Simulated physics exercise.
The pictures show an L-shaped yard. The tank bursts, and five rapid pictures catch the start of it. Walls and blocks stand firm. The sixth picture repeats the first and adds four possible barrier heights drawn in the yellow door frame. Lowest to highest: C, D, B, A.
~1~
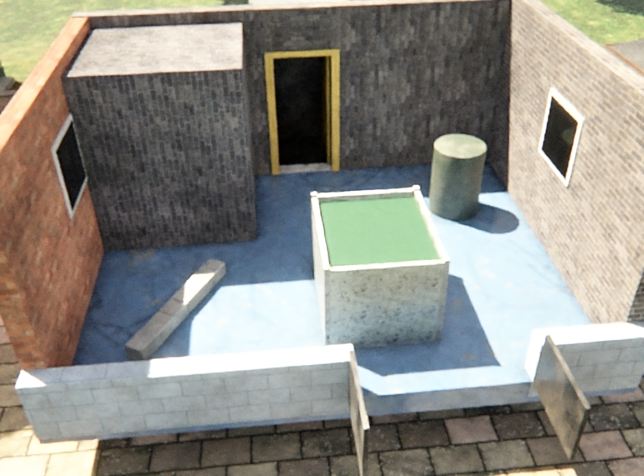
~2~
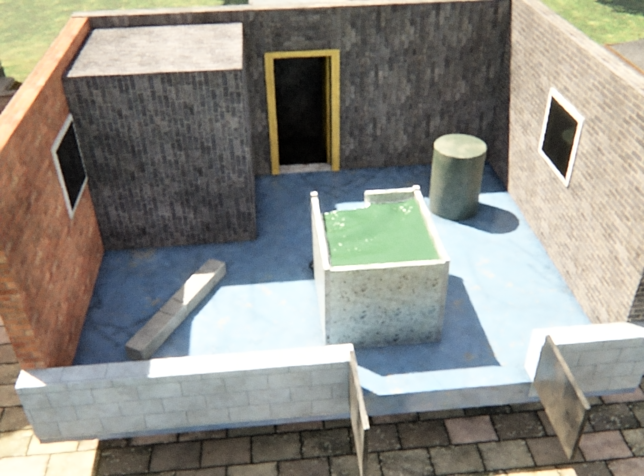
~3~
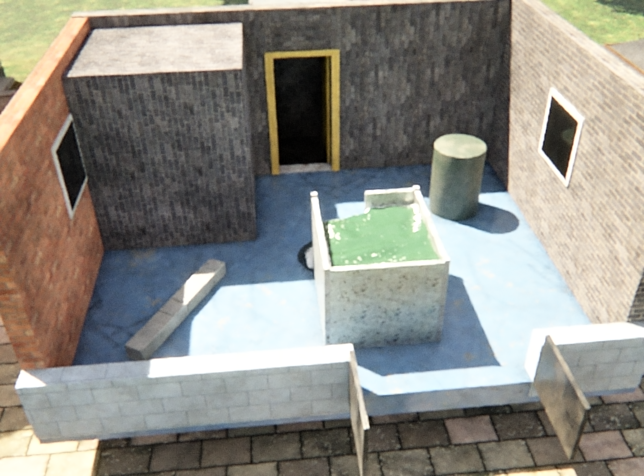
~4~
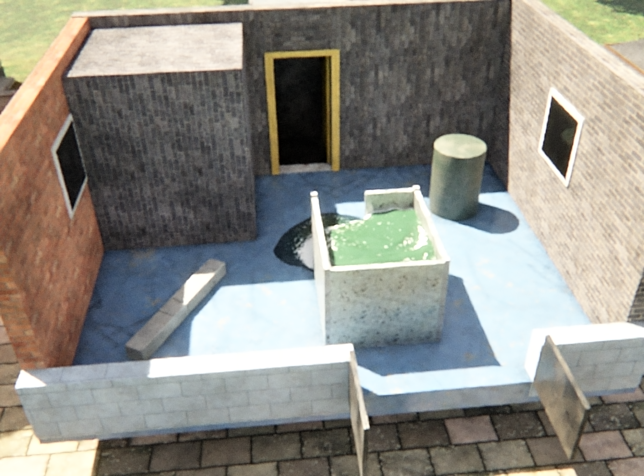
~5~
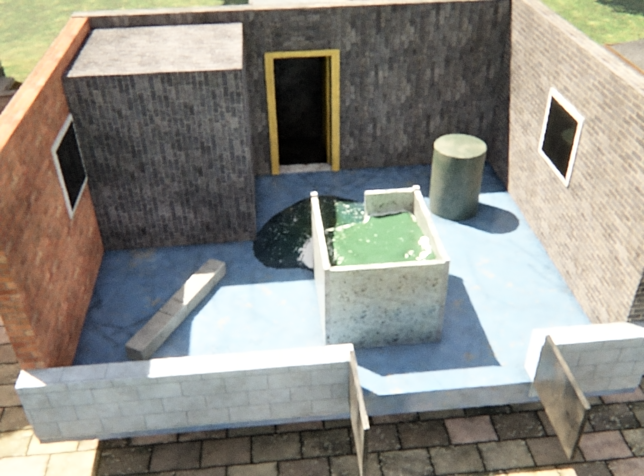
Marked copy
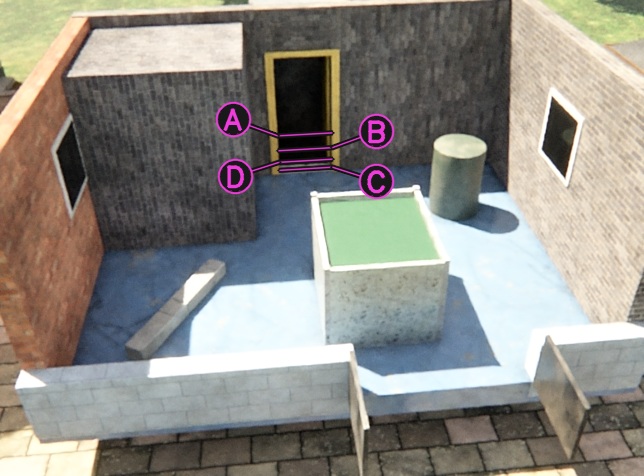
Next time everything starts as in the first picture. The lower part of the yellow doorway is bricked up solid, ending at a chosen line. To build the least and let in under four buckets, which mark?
I would pick line B.
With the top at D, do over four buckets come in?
Yes, that goes wrong.
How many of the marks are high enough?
Two of the four.
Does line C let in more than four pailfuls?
Yes, that goes wrong.
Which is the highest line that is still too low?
D it is.
In magenta, A at (305, 134); B at (305, 149); C at (306, 168); D at (305, 160); from the bottom up C, D, B, A.
For line A, nothing gets over.
For line B, a bucket or two gets in.
For line C, dozens of bucketfuls pour in.
For line D, some 15 bucketfuls get in.
